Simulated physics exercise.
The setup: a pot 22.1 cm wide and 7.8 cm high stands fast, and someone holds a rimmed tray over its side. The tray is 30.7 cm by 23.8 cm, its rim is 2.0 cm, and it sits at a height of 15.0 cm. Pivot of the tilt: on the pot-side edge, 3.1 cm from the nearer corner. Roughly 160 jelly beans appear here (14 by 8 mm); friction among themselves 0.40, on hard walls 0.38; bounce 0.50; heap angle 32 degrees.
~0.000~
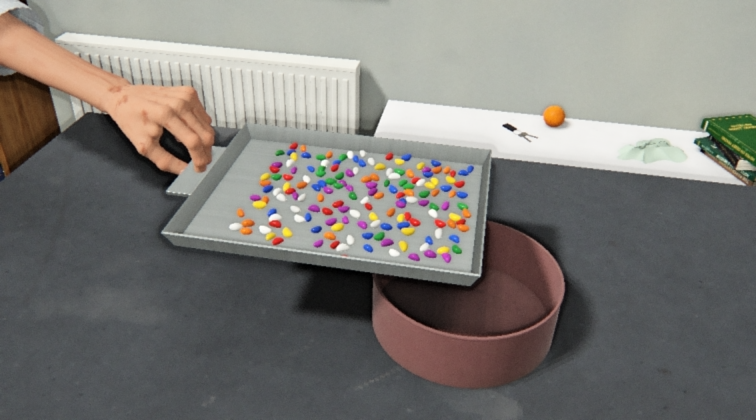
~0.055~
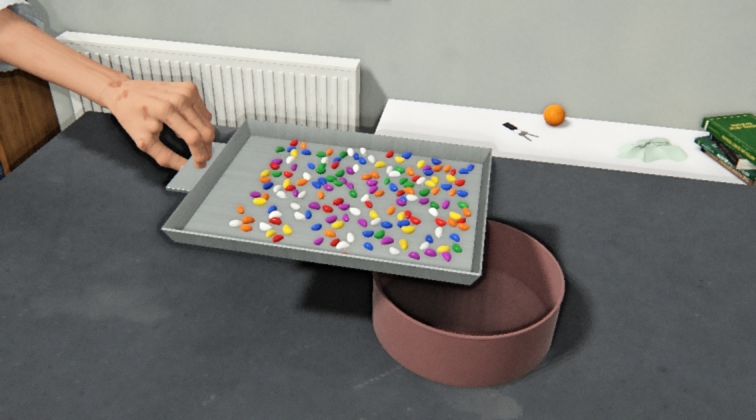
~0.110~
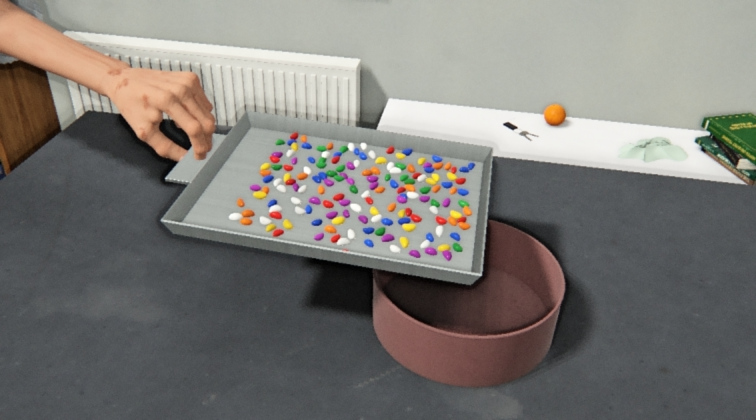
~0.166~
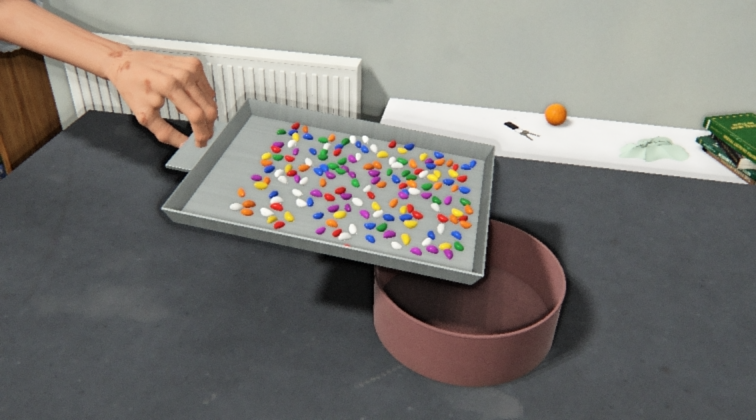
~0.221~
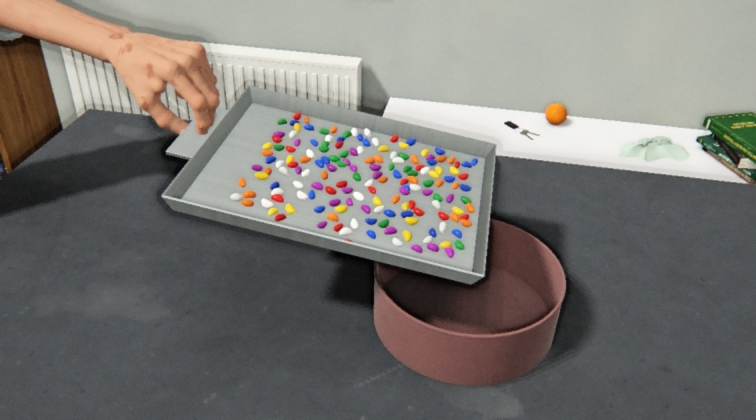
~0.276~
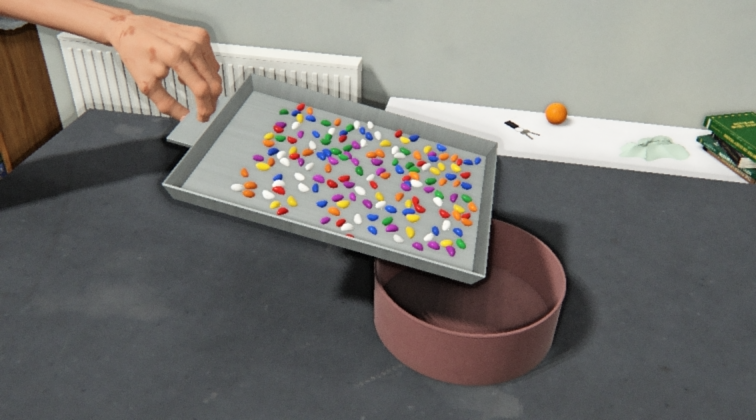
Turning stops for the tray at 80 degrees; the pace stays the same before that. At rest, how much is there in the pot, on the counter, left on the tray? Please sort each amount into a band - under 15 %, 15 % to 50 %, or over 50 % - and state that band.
Pot: Over 50 %; counter: 15 % to 50 %; tray: Under 15 %.
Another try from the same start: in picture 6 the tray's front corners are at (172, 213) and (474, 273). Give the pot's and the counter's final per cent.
That works out as pot 0 and counter 100.
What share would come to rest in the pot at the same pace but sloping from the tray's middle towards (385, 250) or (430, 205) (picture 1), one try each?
Estimate: Some 5 % and some 75 % respectively.
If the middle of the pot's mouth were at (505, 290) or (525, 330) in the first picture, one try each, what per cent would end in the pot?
In order, about 95 and about 85 per cent.
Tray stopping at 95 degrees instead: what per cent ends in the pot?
It would be near 65 per cent.
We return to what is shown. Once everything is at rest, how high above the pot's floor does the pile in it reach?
Roughly 2.0 cm up.
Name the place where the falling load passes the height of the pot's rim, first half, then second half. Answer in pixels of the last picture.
Early: About (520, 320); late: About (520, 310).
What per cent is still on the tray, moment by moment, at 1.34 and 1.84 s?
Earlier moment 90, later moment 30.
After 0.91 s, tilt 43 degrees; the tray holds 100 %, the pot 0 %.
Then, at 1.34 s, tilt 65 degrees; the tray holds 90 %, the pot 5 %.
After 1.84 s, tilt 80 degrees; the tray holds 30 %, the pot 30 %.
At rest (3.4 s), pot 70 %, counter 30 %, tray 0 %.
